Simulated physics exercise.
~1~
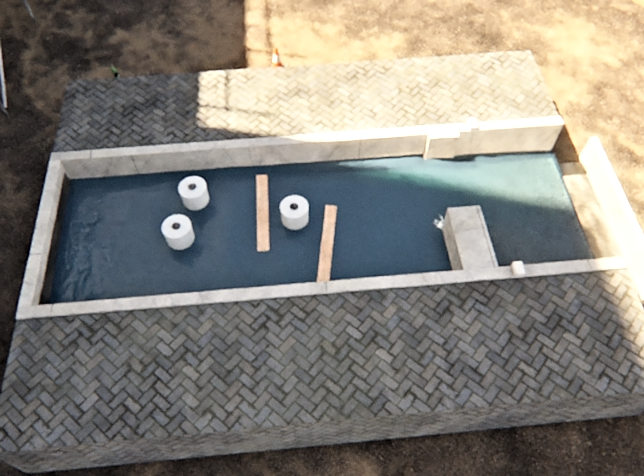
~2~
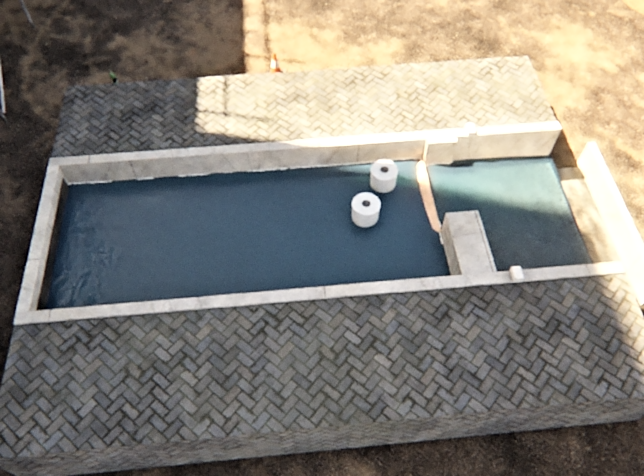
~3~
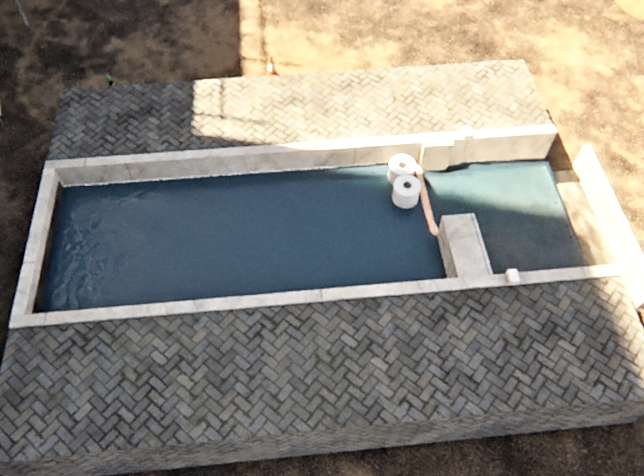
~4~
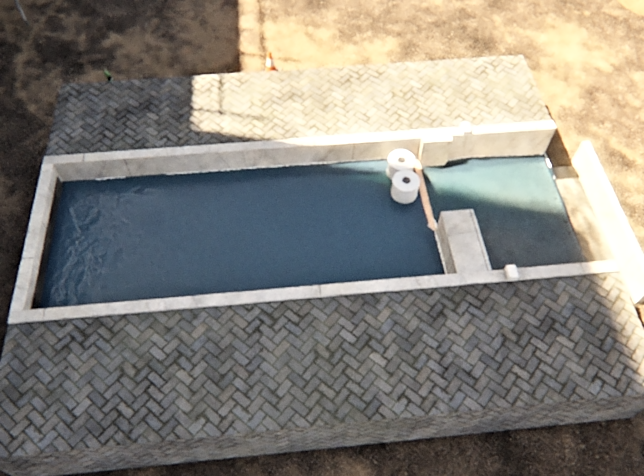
White tubs and wooden planks drift right along a water channel until three jam at a gap.
